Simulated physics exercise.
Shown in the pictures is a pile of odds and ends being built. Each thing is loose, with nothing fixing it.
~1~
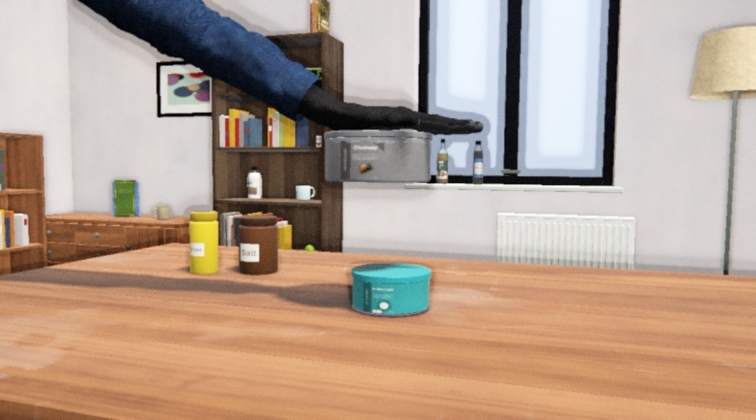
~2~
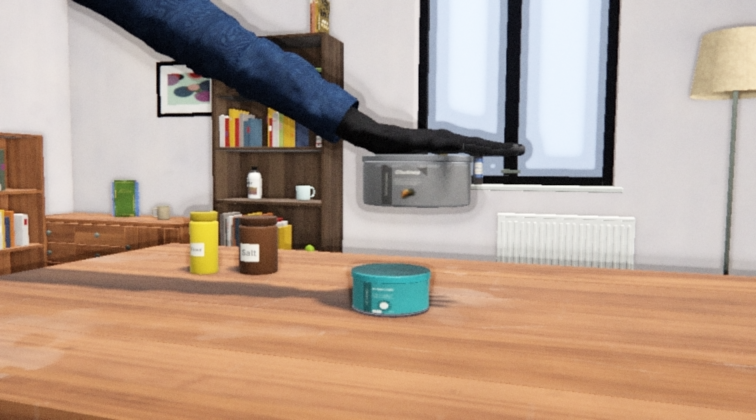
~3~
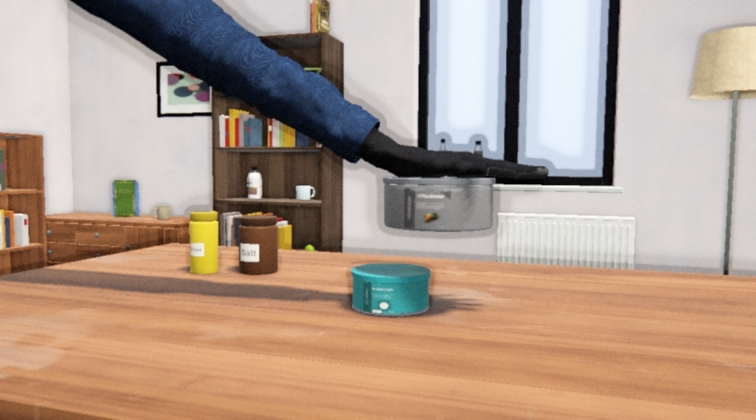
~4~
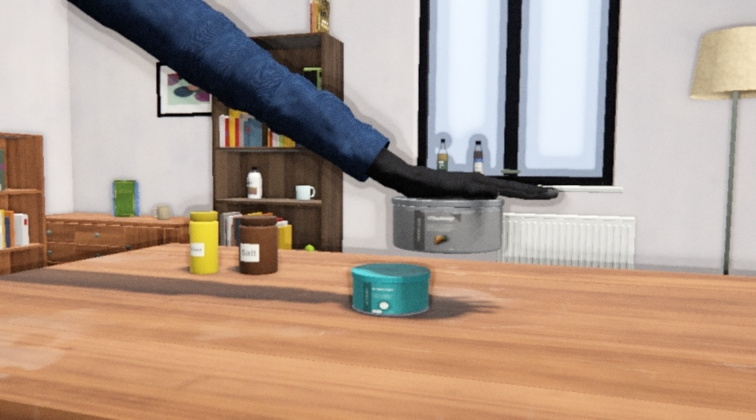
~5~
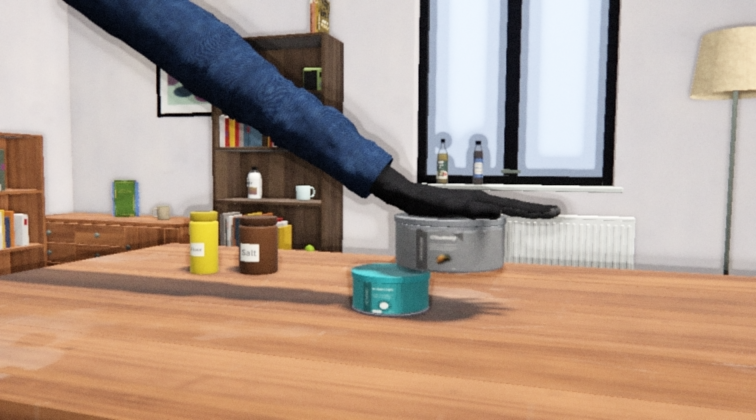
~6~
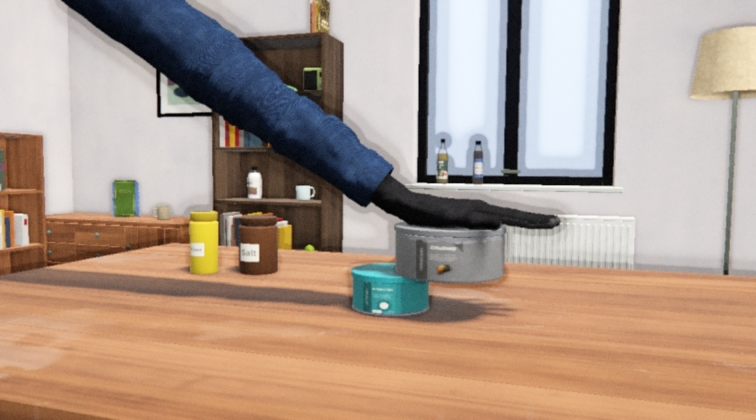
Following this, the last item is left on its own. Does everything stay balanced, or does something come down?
Something comes down.
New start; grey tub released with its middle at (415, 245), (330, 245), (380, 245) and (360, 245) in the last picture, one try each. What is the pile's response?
Case one: Stable. Case two: Falls over. Case three: Stable. Case four: Stable.
Then, 0.20 s after the last picture, grey tub tipped 20° from how it was near (457, 258).
Then, 0.30 s after the last picture, grey tub tipped 32° from how it was near (459, 264).
Then, 0.80 s after the last picture, grey tub tipped 33° from how it was near (459, 264).
At rest, left askew, grey tub; the other 3 in place. Seen from the same camera at the end, grey tub near (459, 264). The pile loses its balance.
